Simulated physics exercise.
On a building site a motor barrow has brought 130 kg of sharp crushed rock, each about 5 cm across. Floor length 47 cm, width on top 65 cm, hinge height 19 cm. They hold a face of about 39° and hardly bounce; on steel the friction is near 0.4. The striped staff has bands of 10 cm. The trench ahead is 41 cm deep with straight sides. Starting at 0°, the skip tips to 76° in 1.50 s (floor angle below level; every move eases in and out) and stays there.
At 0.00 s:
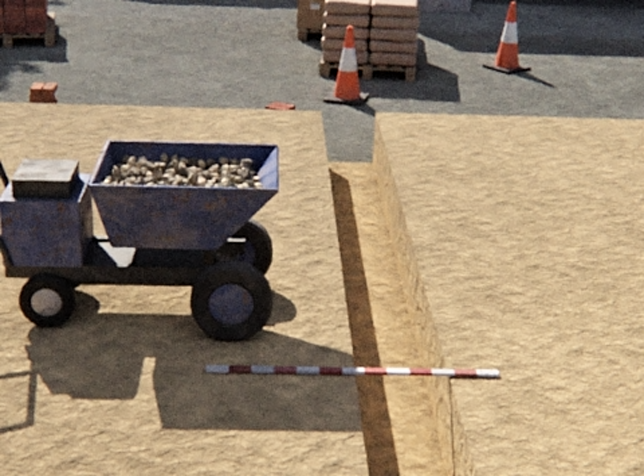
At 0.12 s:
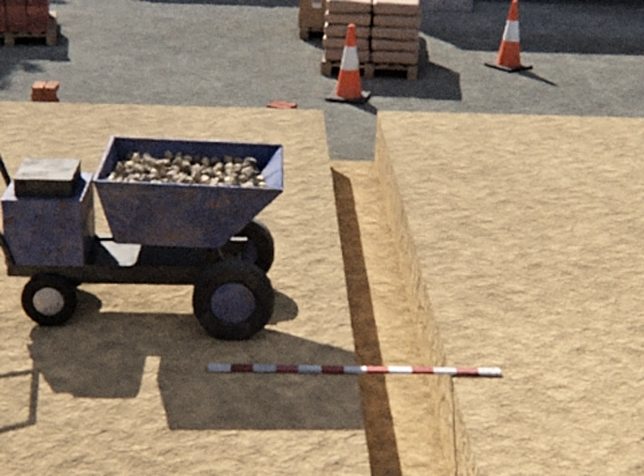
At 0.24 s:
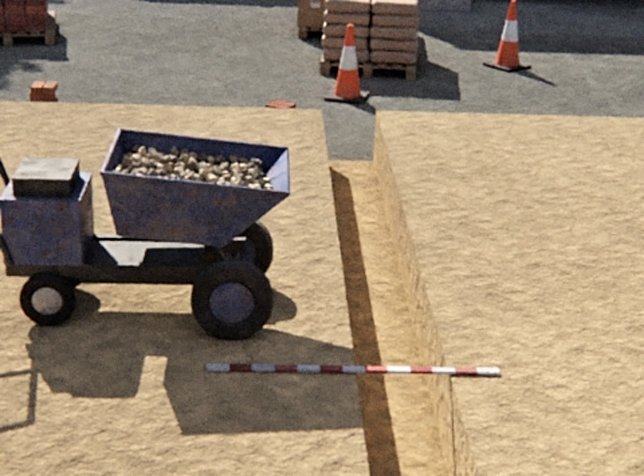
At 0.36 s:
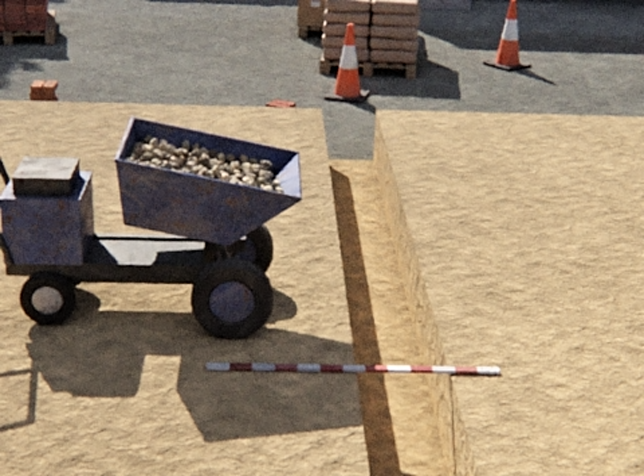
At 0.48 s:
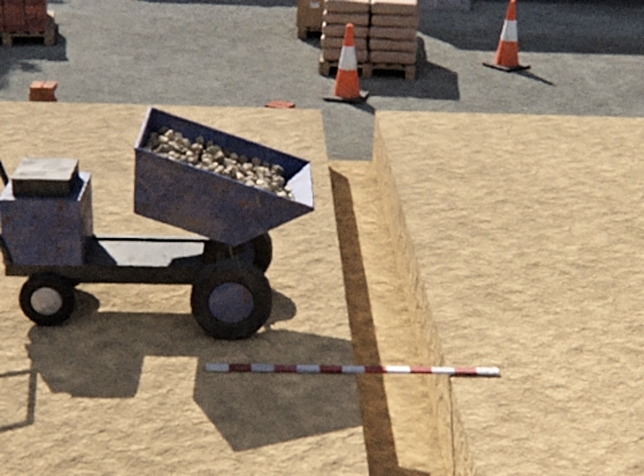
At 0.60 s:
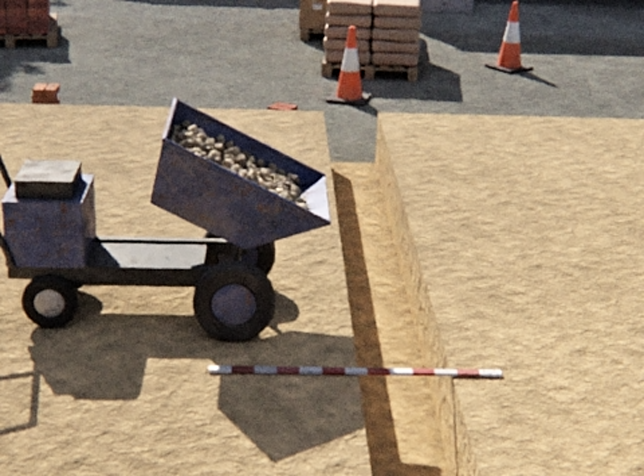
Building site with a small dumper beside a trench, its blue skip full of stones steadily tilting forward to the right.
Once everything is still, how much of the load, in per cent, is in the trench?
Close to 100 in a hundred.
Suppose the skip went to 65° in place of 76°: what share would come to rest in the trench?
Then about 70 per cent.
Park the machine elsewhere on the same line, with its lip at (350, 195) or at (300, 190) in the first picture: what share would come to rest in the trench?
First some 35, then 95 per cent.
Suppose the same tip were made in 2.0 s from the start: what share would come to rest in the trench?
In that case some 100 per cent.
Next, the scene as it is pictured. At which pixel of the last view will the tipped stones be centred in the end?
Around (396, 372).
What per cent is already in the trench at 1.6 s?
Some 45 per cent.
After 1.1 s the floor is at 64°; 100 % in the skip; the foremost stones are at (363, 270).
After 1.6 s the floor is at 76°; 55 % in the skip, 45 % in the trench; the foremost stones are at (430, 388).
After 2.0 s the floor is at 76°; 21 % in the skip, 79 % in the trench; the foremost stones are at (432, 392).
After 3.9 s the floor is at 76°; 0 % in the skip, 100 % in the trench; the foremost stones are at (434, 401).
